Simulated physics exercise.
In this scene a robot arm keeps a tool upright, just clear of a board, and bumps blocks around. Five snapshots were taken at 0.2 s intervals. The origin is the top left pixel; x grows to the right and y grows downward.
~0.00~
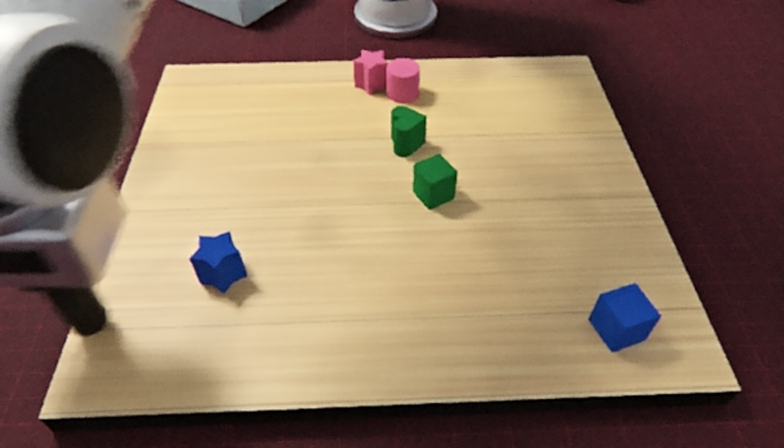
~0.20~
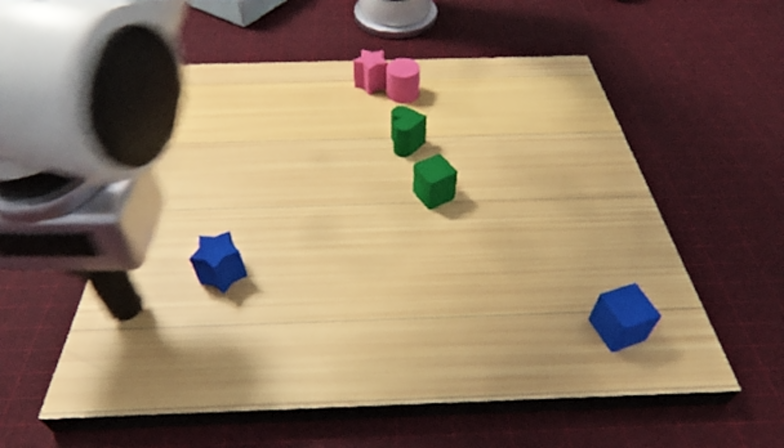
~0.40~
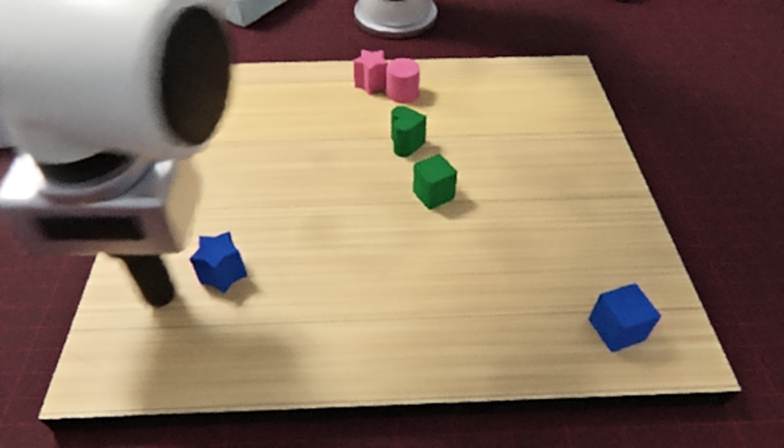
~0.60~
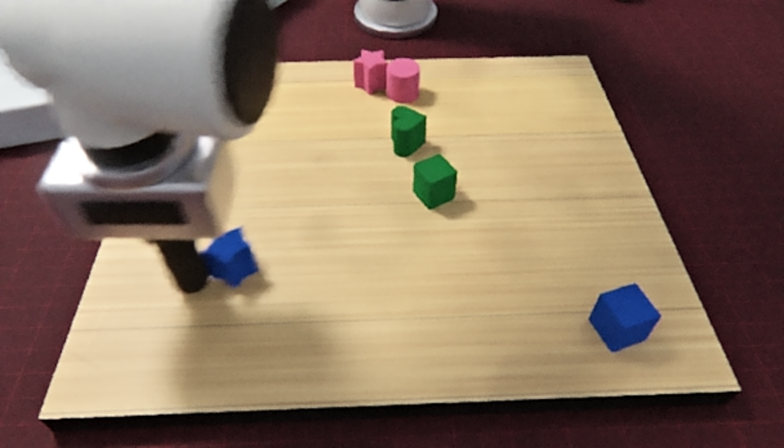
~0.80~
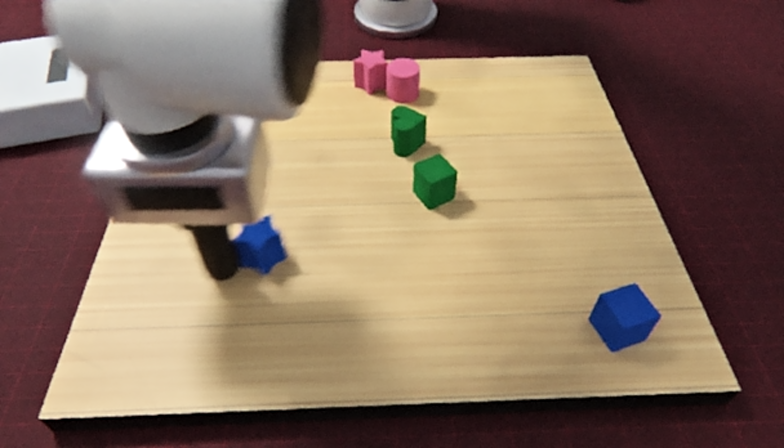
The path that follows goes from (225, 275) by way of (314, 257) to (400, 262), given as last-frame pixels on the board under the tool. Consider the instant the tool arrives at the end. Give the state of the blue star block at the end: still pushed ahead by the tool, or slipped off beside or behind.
The blue star block slips off.
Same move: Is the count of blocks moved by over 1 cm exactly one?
Yes
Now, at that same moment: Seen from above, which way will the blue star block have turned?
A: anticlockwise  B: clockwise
Option A.
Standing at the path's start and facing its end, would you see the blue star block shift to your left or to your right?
Left.
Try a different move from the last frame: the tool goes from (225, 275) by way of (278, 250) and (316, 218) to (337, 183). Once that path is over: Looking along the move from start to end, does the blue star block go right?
I'd say yes.
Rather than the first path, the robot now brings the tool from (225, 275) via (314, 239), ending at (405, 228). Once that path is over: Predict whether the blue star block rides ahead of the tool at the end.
Kept ahead.
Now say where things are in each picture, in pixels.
Tool tip at (91, 321); block tops, blue star block at (214, 248); green square block at (436, 168), in the first picture.
Tool at (126, 306); blocks unchanged, in the second picture.
Tool at (160, 293); blocks unchanged, in the third picture.
Tool at (192, 280); blue star block at (227, 243), in the fourth picture.
Tool at (223, 267); blue star block at (257, 231); green square block at (436, 168), in the fifth picture.
The first path, step by step. One third of the way, tool at (285, 252); blue star block at (307, 208), turned 40° anticlockwise.
Two thirds of the way, tool at (343, 248); blue star block at (324, 204), turned 105° anticlockwise.
At the end, tool at (400, 254); blue star block at (324, 204), turned 105° anticlockwise; green square block in place.
